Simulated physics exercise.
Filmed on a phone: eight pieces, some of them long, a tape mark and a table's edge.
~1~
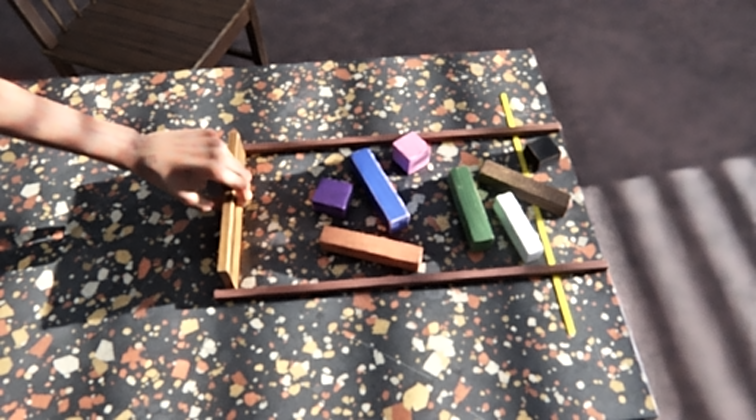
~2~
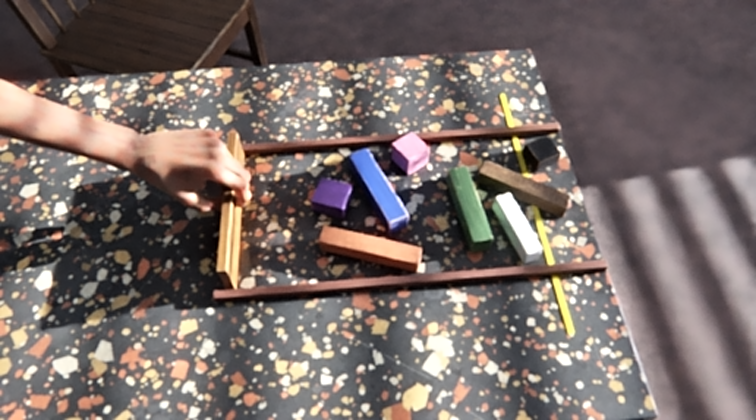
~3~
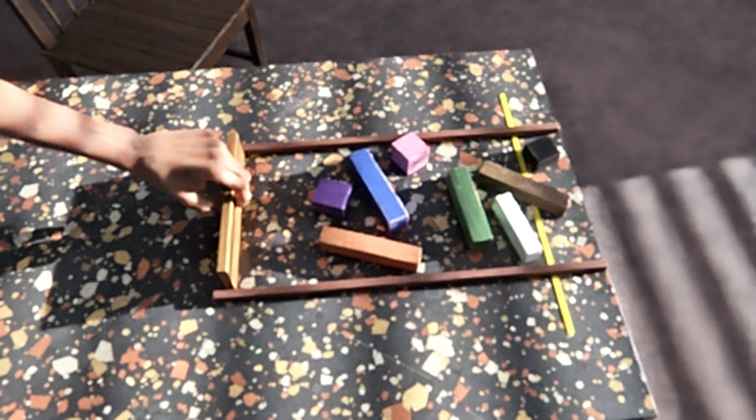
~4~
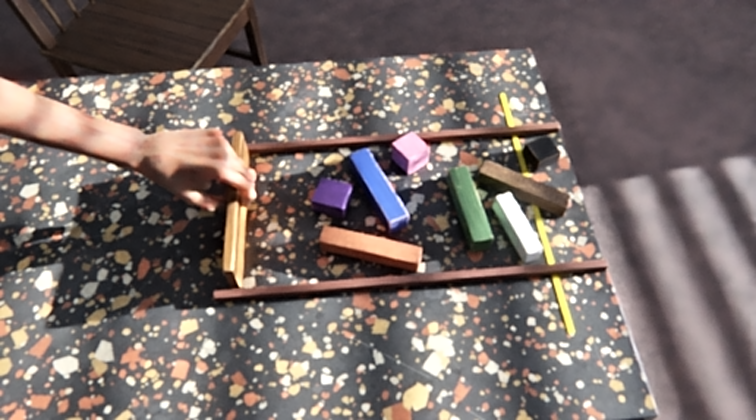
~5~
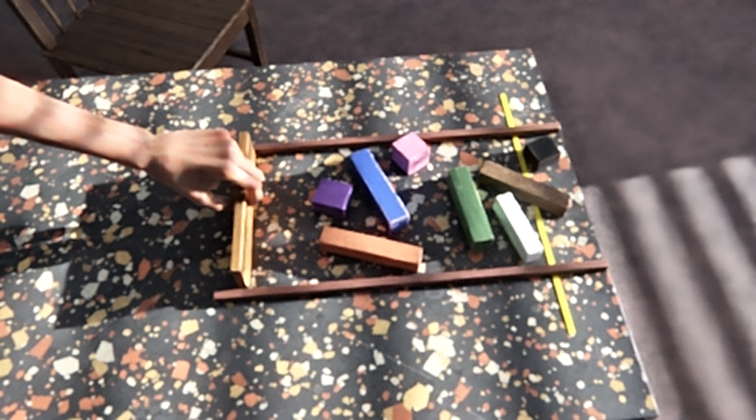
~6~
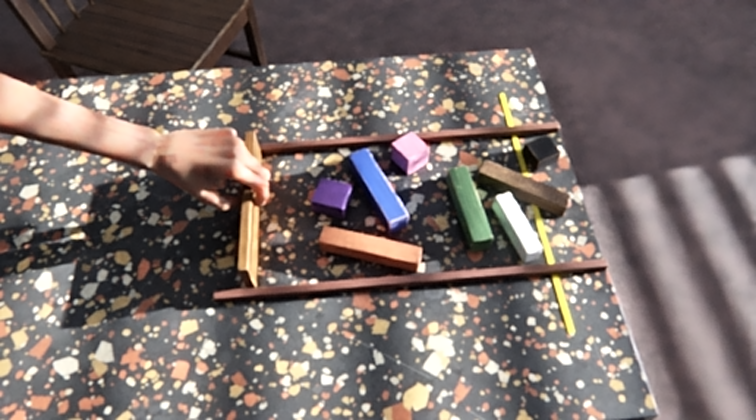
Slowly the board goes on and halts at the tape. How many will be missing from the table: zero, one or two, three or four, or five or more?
Outcome: The number that fall off is five or more.
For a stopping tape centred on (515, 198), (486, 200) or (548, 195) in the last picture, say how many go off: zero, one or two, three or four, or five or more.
The falls would be three to four; 1 or 2; 5 or more.
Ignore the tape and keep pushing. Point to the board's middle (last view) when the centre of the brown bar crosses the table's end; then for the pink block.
Its middle is around (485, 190) and around (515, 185).
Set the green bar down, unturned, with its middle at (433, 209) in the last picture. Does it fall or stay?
The green bar drops off.
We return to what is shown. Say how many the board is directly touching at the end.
In contact: 2.
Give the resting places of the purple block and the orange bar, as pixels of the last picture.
First (547, 181), then (594, 239).
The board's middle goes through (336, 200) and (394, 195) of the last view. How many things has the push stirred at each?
First 3, then 5.
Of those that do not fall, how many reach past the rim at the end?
The number is 2.
Early on, none off yet; black block at rest near (541, 153); brown bar at rest near (523, 188); white stick at rest near (516, 227).
A while later, none off yet; black block at rest near (543, 152); brown bar travelled a little near (550, 184); white stick travelled a little near (552, 221).
Finally, the number that fall off is five or more; lost, pink block, green bar, white stick, brown bar and black block.
